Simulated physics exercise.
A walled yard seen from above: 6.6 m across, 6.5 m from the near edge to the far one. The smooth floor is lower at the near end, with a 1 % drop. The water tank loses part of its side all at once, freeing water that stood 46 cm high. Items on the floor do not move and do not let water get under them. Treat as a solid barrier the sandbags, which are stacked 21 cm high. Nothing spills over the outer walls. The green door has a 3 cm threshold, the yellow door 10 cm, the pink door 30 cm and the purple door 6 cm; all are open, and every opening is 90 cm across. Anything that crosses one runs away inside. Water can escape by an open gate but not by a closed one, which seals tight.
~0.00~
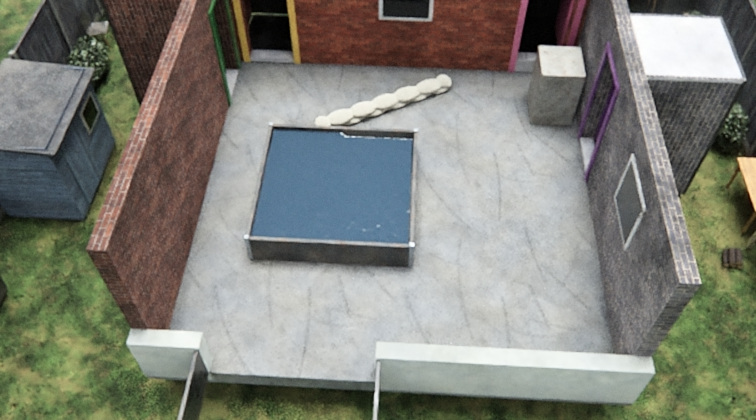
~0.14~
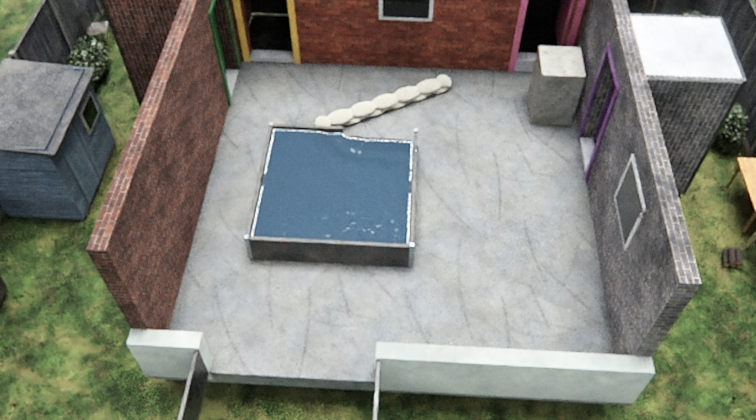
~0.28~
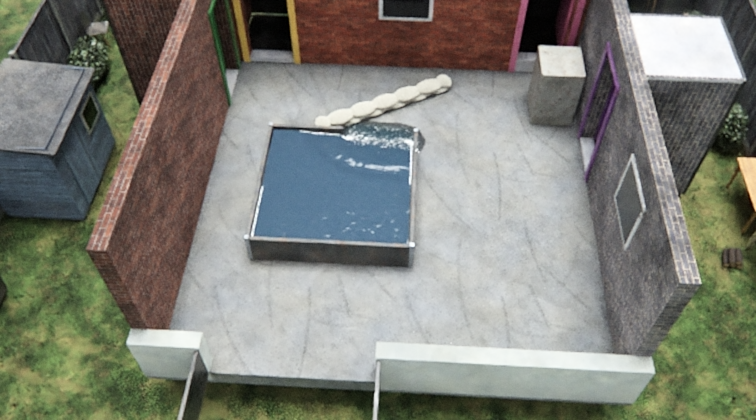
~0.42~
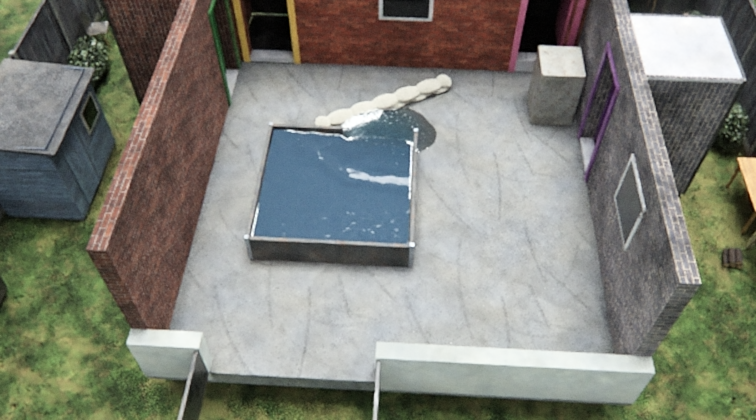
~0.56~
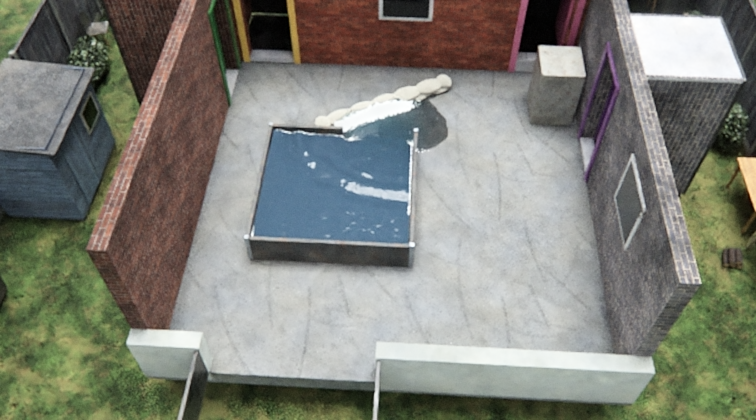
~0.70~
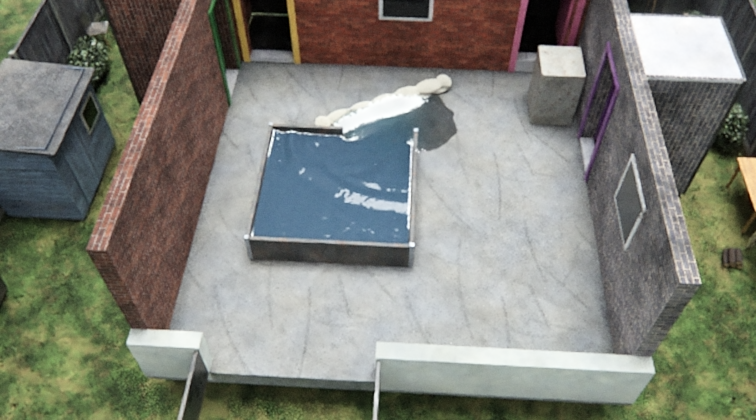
Walled yard seen from above, with water pouring out the far side of a square tank and spreading against a pale sandbag barrier.
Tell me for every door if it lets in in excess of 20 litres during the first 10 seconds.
The green door lets in a larger amount than the limit, the yellow door lets in a smaller amount than the limit, the pink door lets in a smaller amount than the limit, the purple door lets in a larger amount than the limit.
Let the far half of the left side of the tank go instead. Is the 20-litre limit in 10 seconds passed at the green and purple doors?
Green: Beyond limit; purple: Within limit.
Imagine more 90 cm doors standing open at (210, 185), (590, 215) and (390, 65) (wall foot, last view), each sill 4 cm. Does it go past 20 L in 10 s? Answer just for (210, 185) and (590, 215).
Well, the first is shy of the mark and the second is beyond the mark.
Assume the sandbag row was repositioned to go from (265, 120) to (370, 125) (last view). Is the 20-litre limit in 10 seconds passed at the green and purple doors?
Well, the green one ends up more than allowed and the purple one ends up within bounds.
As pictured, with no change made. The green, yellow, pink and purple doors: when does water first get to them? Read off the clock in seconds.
So, green at 3.0 s, then yellow at 3.4 s, pink at 1.8 s, and purple at 2.4 s.
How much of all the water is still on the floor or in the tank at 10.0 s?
About 96 per cent.
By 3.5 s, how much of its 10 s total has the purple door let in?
Share by then: ~ 10 %.
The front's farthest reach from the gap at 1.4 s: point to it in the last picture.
Somewhere near pixel (492, 83).
After 1.4 s water covers 15 % of the floor and is deepest (33 cm) near (380, 117); green door not reached, yellow door not reached, pink door not reached, purple door not reached.
After 2.2 s water covers 25 % of the floor and is deepest (36 cm) near (360, 123); green door not reached, yellow door not reached, pink door 14 cm at the sill, 0 L in, purple door not reached.
After 3.5 s water covers 35 % of the floor and is deepest (30 cm) near (567, 92); green door 4 cm at the sill, 0 L in, yellow door 2 cm at the sill, 0 L in, pink door 24 cm at the sill, 0 L in, purple door 9 cm at the sill, 7 L in.
After 6.0 s water covers 65 % of the floor and is deepest (20 cm) near (360, 123); green door 7 cm at the sill, 15 L in, yellow door 5 cm at the sill, 0 L in, pink door 13 cm at the sill, 0 L in, purple door 9 cm at the sill, 41 L in.
After 10.0 s water covers 90 % of the floor and is deepest (12 cm) near (560, 376); green door 6 cm at the sill, 45 L in, yellow door 4 cm at the sill, 0 L in, pink door 8 cm at the sill, 0 L in, purple door 8 cm at the sill, 66 L in.
